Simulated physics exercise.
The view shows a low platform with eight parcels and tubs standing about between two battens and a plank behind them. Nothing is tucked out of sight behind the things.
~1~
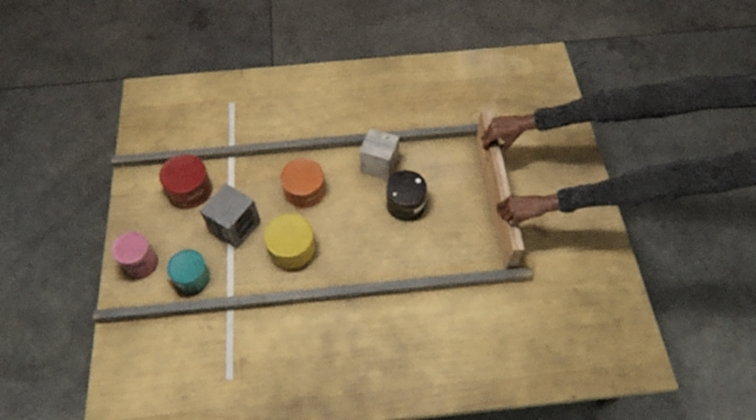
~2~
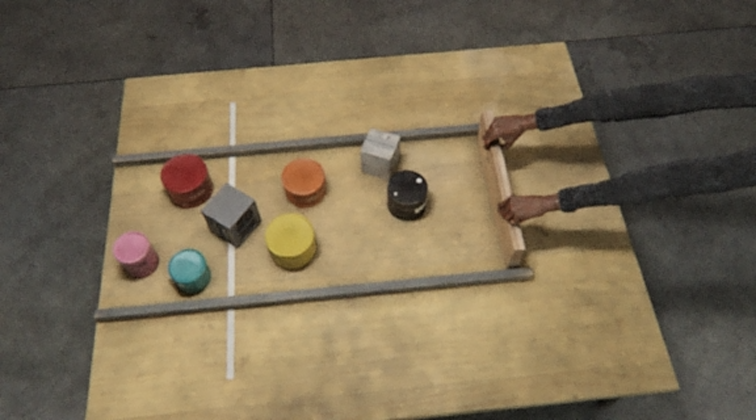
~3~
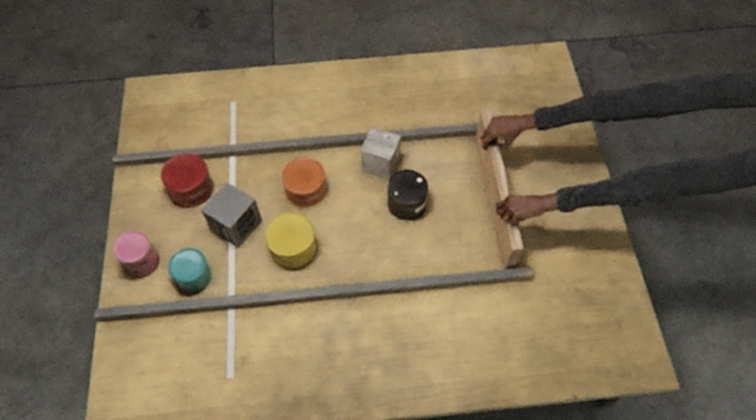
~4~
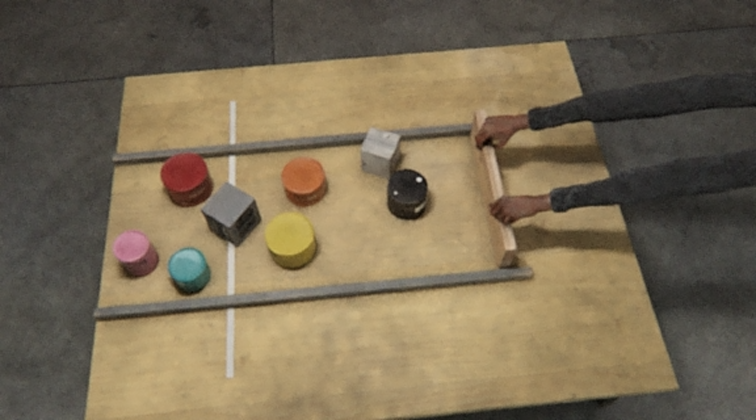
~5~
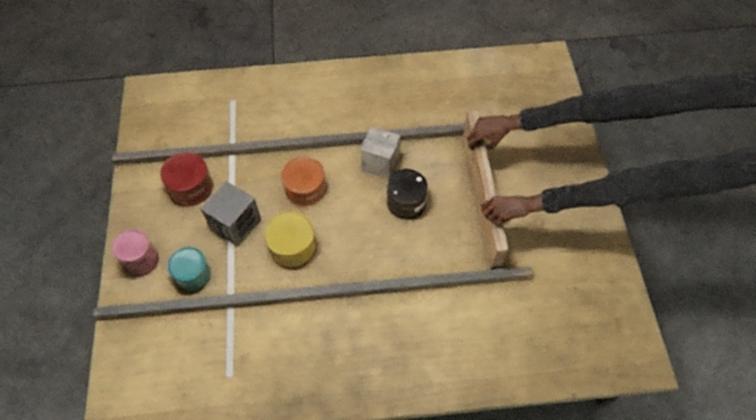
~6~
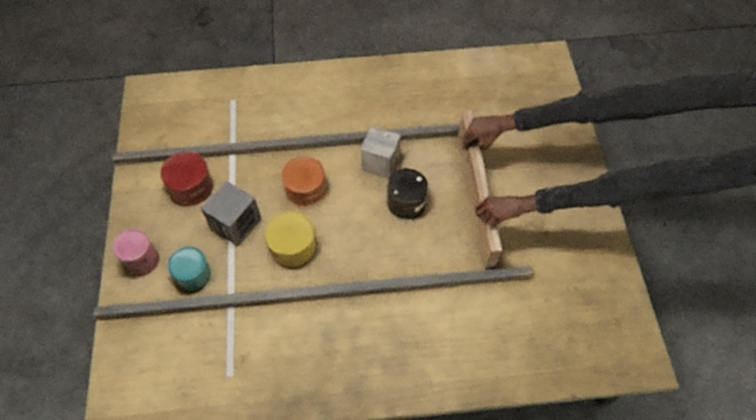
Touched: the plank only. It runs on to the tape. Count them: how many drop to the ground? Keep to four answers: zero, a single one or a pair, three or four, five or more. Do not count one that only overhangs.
The count that fall off is none at all.
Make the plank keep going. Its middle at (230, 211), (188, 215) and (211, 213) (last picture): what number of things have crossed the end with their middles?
The numbers past the end are 0, 1 and 0.
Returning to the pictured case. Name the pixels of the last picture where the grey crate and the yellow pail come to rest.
Final positions - grey crate around (165, 227), yellow pail around (205, 249).
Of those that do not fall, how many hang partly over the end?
The overhang total is 0.
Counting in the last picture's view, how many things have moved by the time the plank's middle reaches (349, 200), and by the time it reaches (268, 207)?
At the first spot 3, then 6.
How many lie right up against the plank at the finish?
Looks like 3 of them, all told.
Early on, none off yet; pink pail at rest near (137, 253); red pail at rest near (188, 179); turquoise pail at rest near (190, 269).
Finally, the number that fall off is zero.
